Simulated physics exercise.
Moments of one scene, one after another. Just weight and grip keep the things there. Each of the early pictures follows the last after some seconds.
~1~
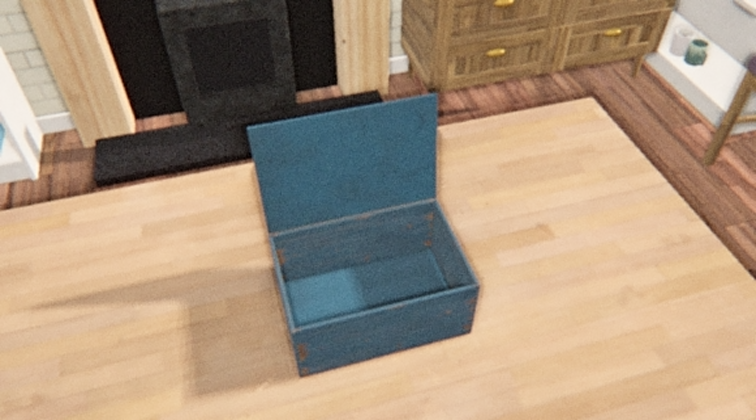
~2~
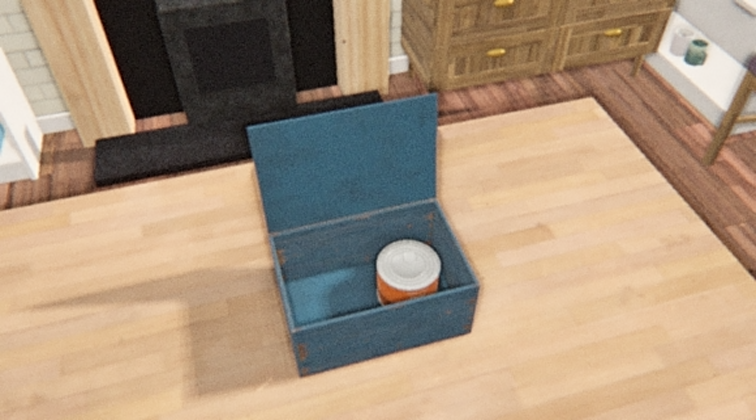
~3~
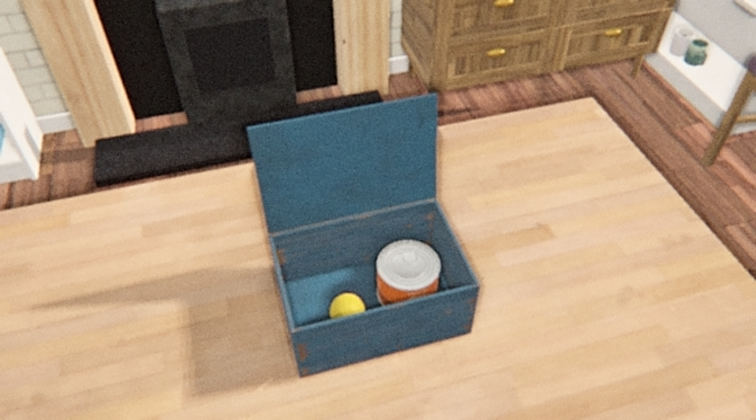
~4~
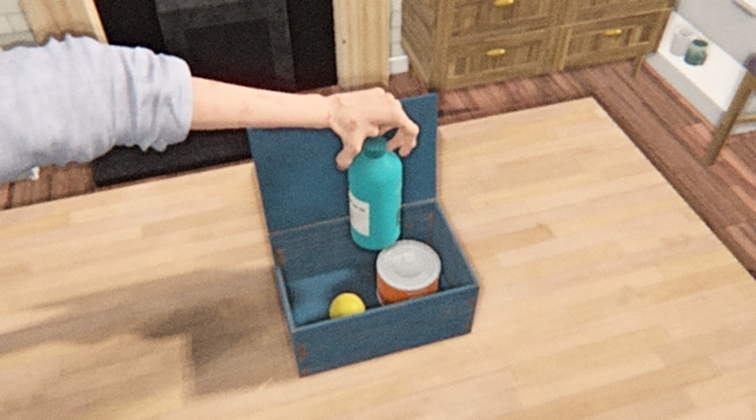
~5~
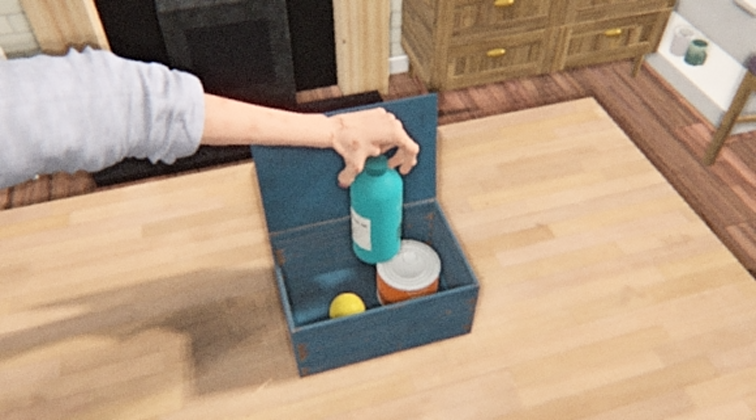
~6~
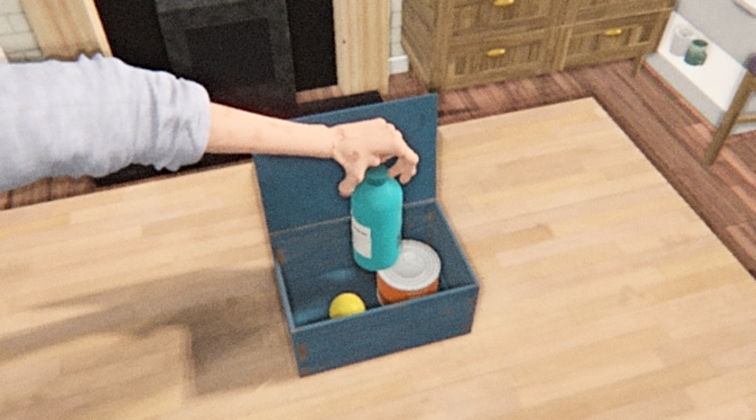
A hand lowers a turquoise bottle into a blue box holding a tin and yellow ball.
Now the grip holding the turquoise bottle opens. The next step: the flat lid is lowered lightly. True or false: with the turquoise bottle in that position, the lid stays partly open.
True.
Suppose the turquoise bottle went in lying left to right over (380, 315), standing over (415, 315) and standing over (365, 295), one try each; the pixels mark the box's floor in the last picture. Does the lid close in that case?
Attempt one, it settles down; attempt two, it is left gaping; attempt three, it is left gaping.
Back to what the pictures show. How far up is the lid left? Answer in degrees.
Near 40° up from the rim.
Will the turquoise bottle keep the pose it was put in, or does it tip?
Well, the turquoise bottle ends up skewed.
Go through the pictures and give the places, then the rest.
In the first frame, the last thing is not in view yet.
In the second frame, the last thing is not in view yet.
In the third frame, the last thing is not in view yet.
The fourth frame shows on its way; turquoise bottle (375, 191).
The fifth frame shows on its way; turquoise bottle (376, 207).
The sixth frame shows in place under the hand; turquoise bottle (377, 215).
Then, 0.60 s after the last picture, turquoise bottle tipped 52° from how it was near (324, 262); orange tub slid a little.
Then, 1.40 s after the last picture, lid 72° above the rim; turquoise bottle tipped 52° from how it was near (324, 261); yellow lemon rolled about its own width; orange tub slid a little.
At rest, lid 42° above the rim; tipped over in the box, turquoise bottle; moved from the start, yellow lemon; orange tub in place. Seen from the same camera at the end, turquoise bottle near (325, 265).
